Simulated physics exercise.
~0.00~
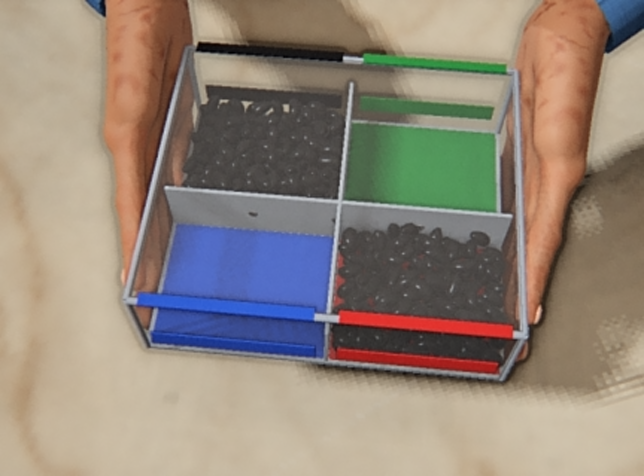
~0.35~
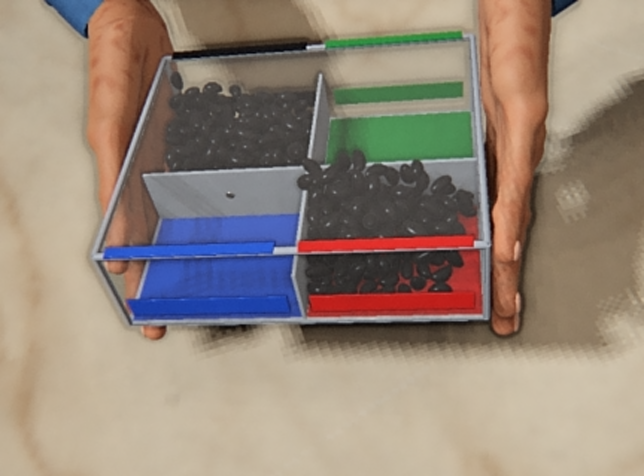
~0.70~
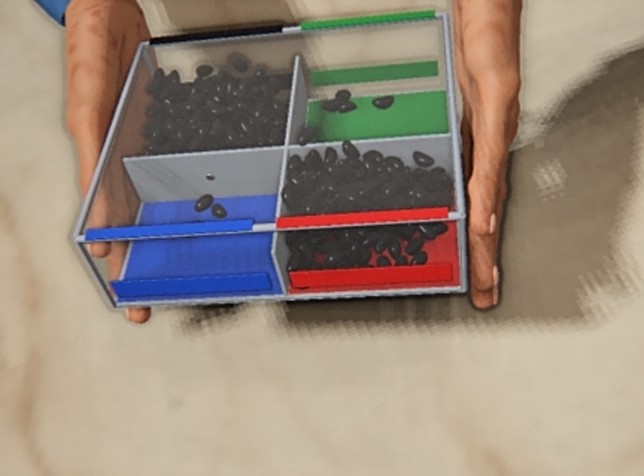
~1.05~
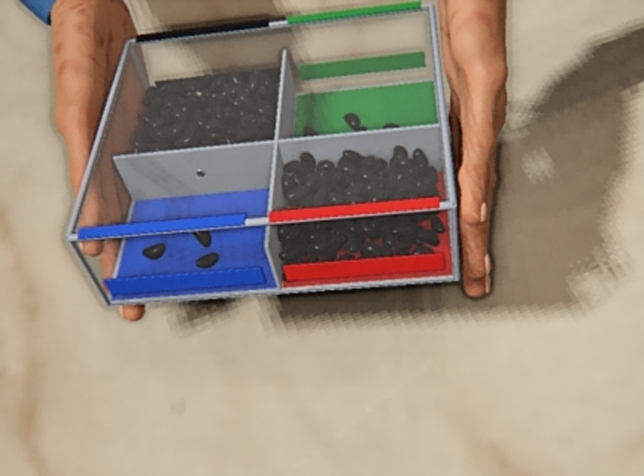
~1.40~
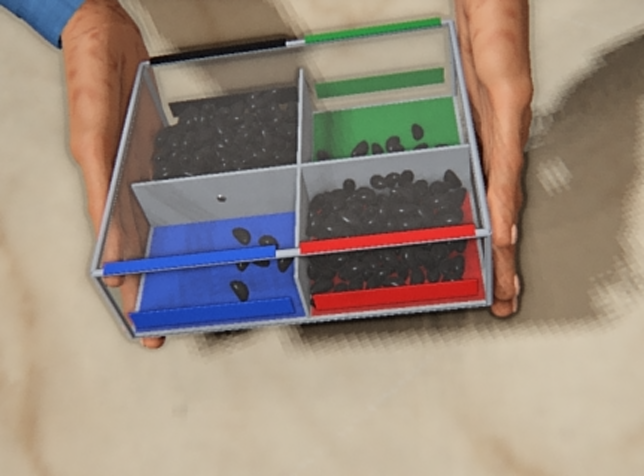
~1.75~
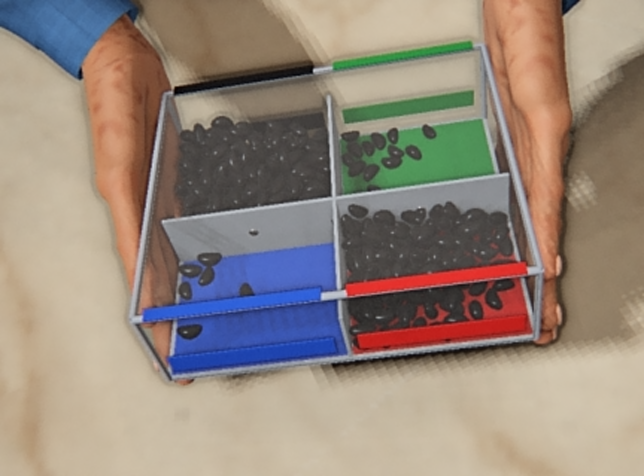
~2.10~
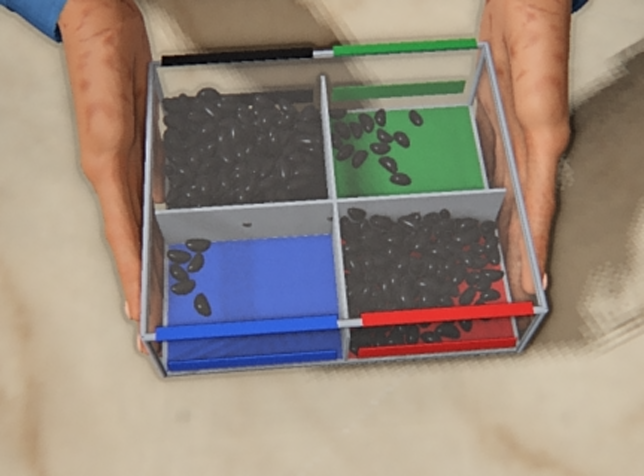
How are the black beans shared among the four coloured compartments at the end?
The black and red compartments each keep a large share of the beans, while green holds only a small share and blue has just a few.
